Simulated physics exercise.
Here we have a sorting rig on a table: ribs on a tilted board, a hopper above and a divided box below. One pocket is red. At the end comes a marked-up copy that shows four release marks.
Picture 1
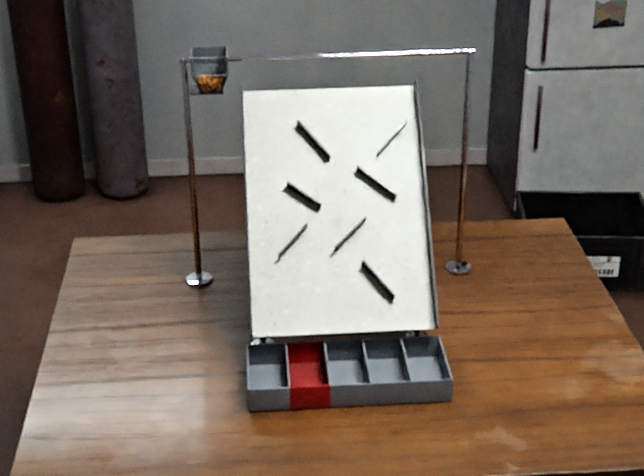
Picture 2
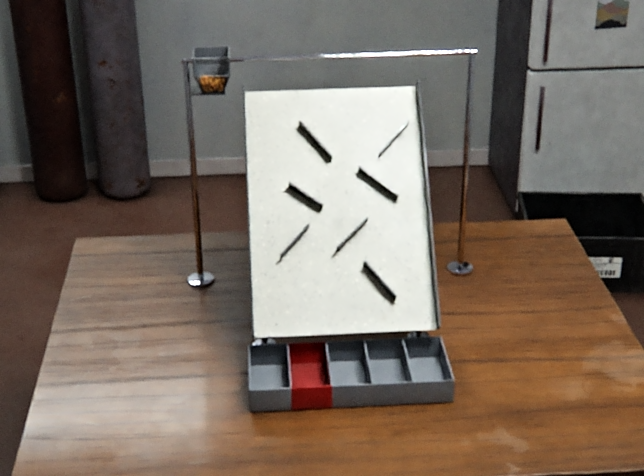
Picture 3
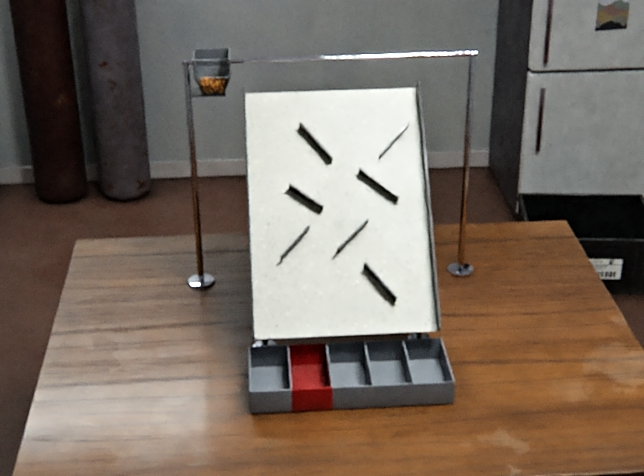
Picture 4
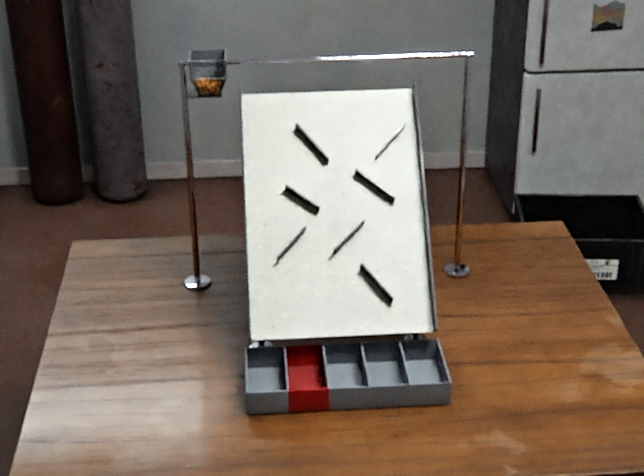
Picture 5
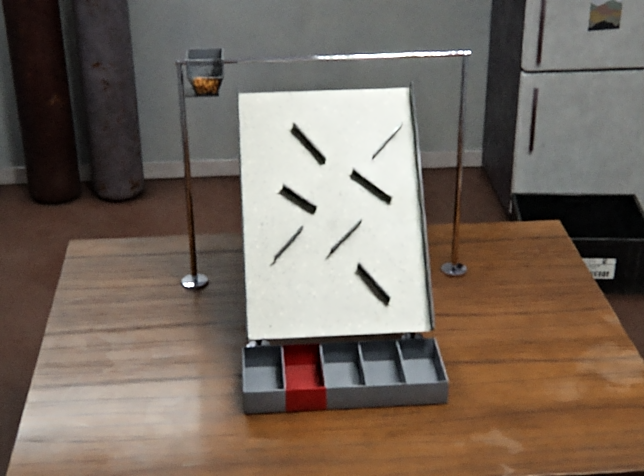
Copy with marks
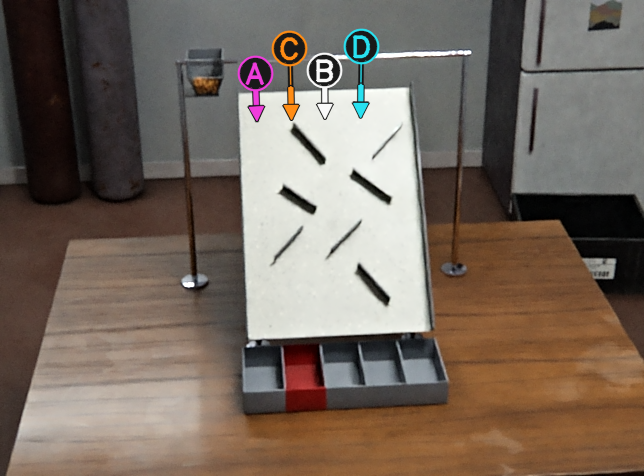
Nothing on the table moves; only the camera drifts very slightly, the view shifting a touch one way and then back past where it began. The setting is a room with a wooden table, seen from the front and a little above, with dark and grey cylinders behind at left and pale cabinets at right. A small hopper of orange-brown pieces hangs at upper left above a tilted white board with dark slanted ribs, over a grey five-pocket box, its second pocket from the left red.
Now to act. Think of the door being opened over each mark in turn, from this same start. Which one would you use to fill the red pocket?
Mark B does it best.
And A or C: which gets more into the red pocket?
The answer is C.
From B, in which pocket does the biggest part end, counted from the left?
The second.
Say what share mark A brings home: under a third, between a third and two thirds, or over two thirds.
It is under a third.
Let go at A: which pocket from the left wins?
The first.
On the marked copy, mark A meets the board at (256, 115); mark B meets the board at (324, 113); mark C meets the board at (291, 114); mark D meets the board at (360, 112).
Choosing A, a small part in the red pocket, most in other pockets, a small part outside the box.
Choosing B, about two thirds in the red pocket, about a third in other pockets.
Choosing C, about a third in the red pocket, about two thirds in other pockets.
Choosing D, a small part in the red pocket, most in other pockets.
